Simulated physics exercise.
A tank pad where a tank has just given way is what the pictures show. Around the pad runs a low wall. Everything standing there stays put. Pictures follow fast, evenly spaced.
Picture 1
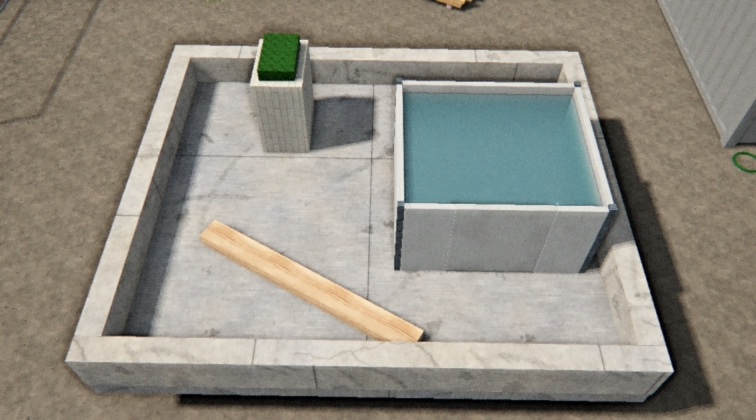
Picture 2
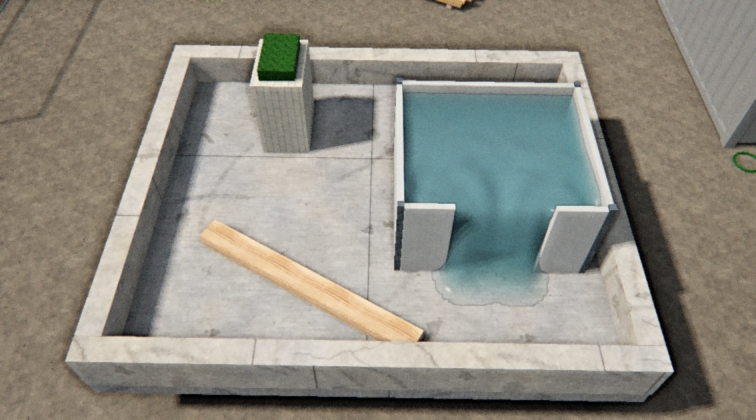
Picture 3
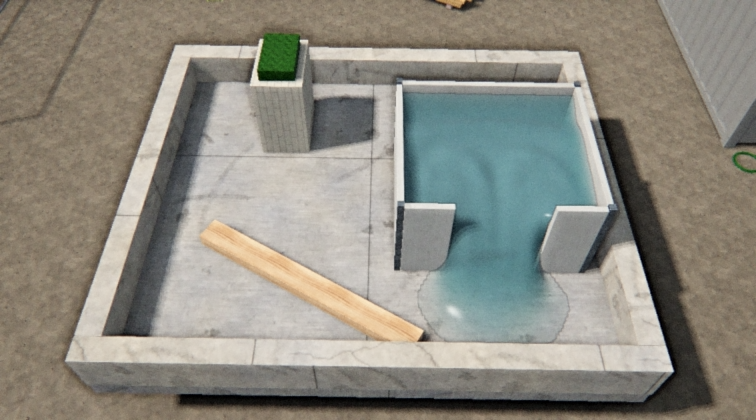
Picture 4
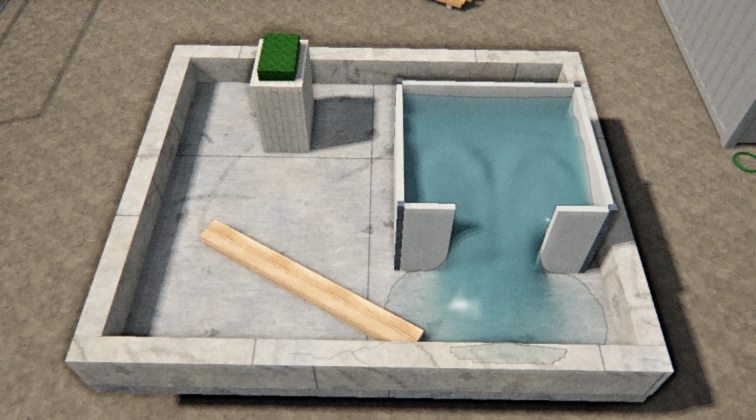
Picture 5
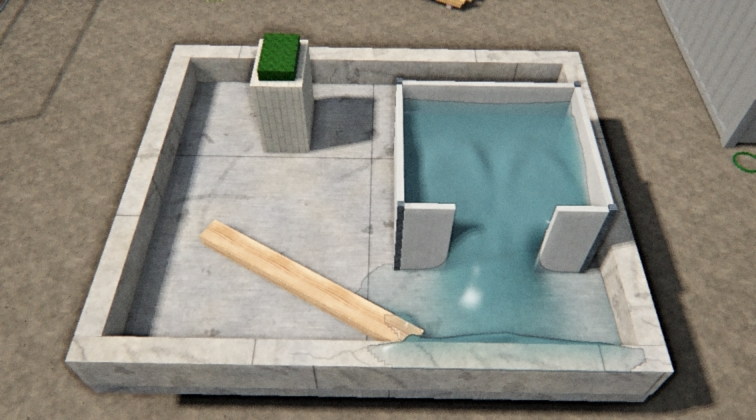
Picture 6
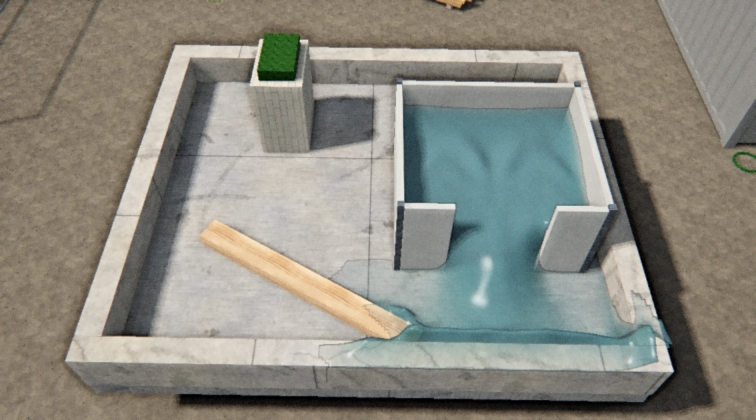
Teal water pouring through a gap in a square tank's front, spreading across a walled pad and around a wooden plank's end.
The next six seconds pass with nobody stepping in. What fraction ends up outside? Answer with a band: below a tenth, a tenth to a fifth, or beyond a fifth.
A tenth to a fifth.
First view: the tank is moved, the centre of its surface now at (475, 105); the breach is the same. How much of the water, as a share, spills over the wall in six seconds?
Near 6 in a hundred.
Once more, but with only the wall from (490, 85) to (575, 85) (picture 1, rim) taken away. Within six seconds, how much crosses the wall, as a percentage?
Close to 12 percent, I'd say.
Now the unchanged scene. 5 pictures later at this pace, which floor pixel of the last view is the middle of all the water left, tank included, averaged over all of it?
That puts it at around (477, 252).
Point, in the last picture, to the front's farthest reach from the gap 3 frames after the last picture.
I'd go with roughly (177, 355).
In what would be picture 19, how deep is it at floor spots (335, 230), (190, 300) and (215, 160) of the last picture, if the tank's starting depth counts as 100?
6, 8 and 2 in a hundred, in turn.
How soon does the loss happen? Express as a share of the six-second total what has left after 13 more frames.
Some 100 per cent.
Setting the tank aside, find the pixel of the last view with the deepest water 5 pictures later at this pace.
I would choose the pixel (507, 361).
A moment on, water covers 25 % of the floor; the low wall has let 3 % over.
Next, water covers 35 % of the floor; the low wall has let 7 % over.
Then, water covers 60 % of the floor; the low wall has let 12 % over.
Later, water covers 80 % of the floor; the low wall has let 12 % over.
In the end, water covers 80 % of the floor; the low wall has let 12 % over.
